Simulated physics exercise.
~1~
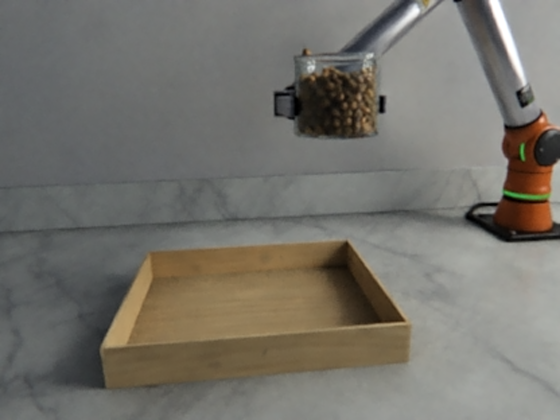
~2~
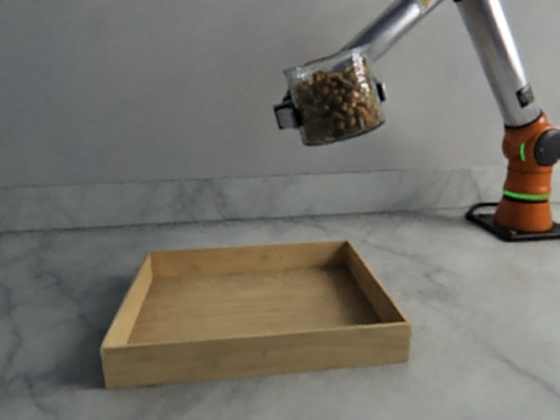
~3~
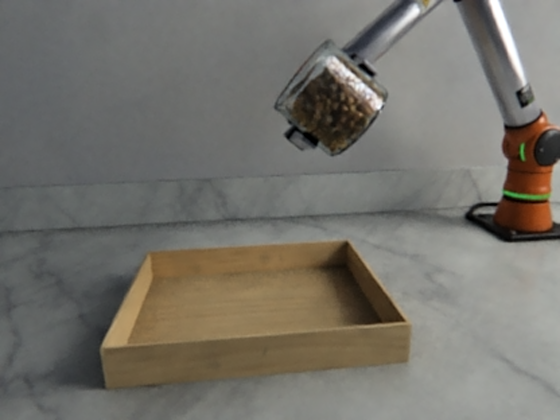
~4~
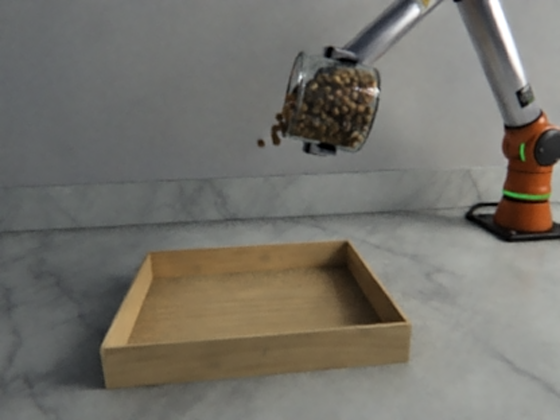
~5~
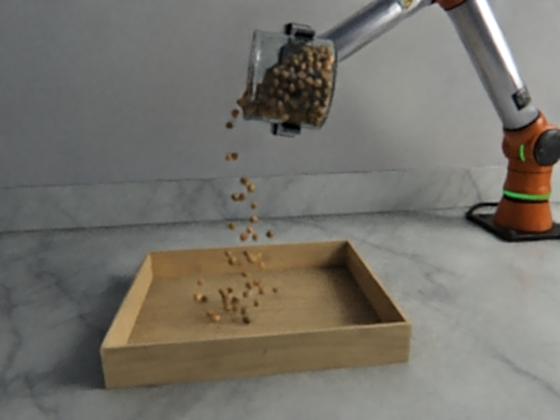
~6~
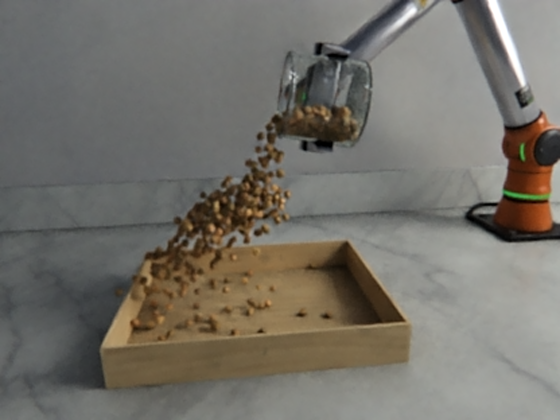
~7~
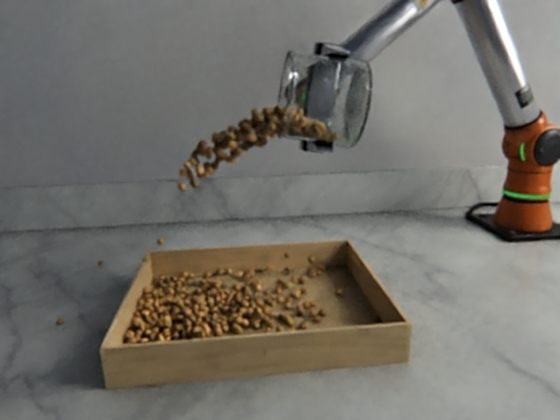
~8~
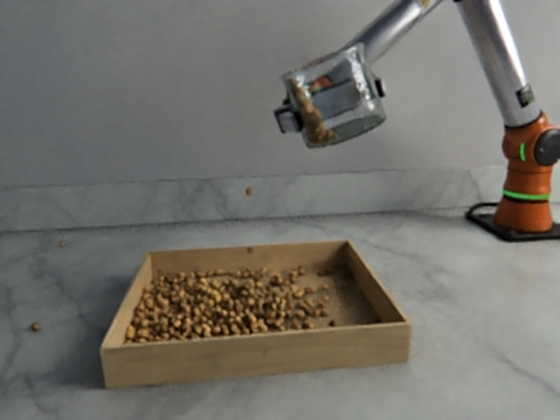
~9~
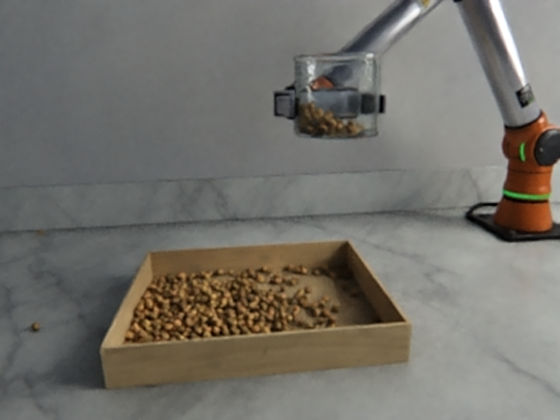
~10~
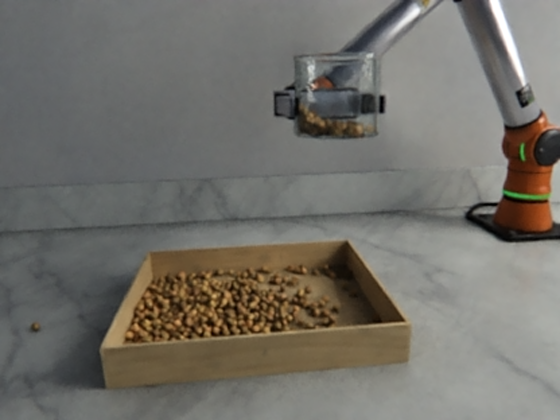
A robot arm tipped a clear cup of dried chickpeas to the left, pouring and flinging them into a shallow wooden tray. It then turned the cup upright with some left inside, while most lay in the tray and a stray one sat on the table.
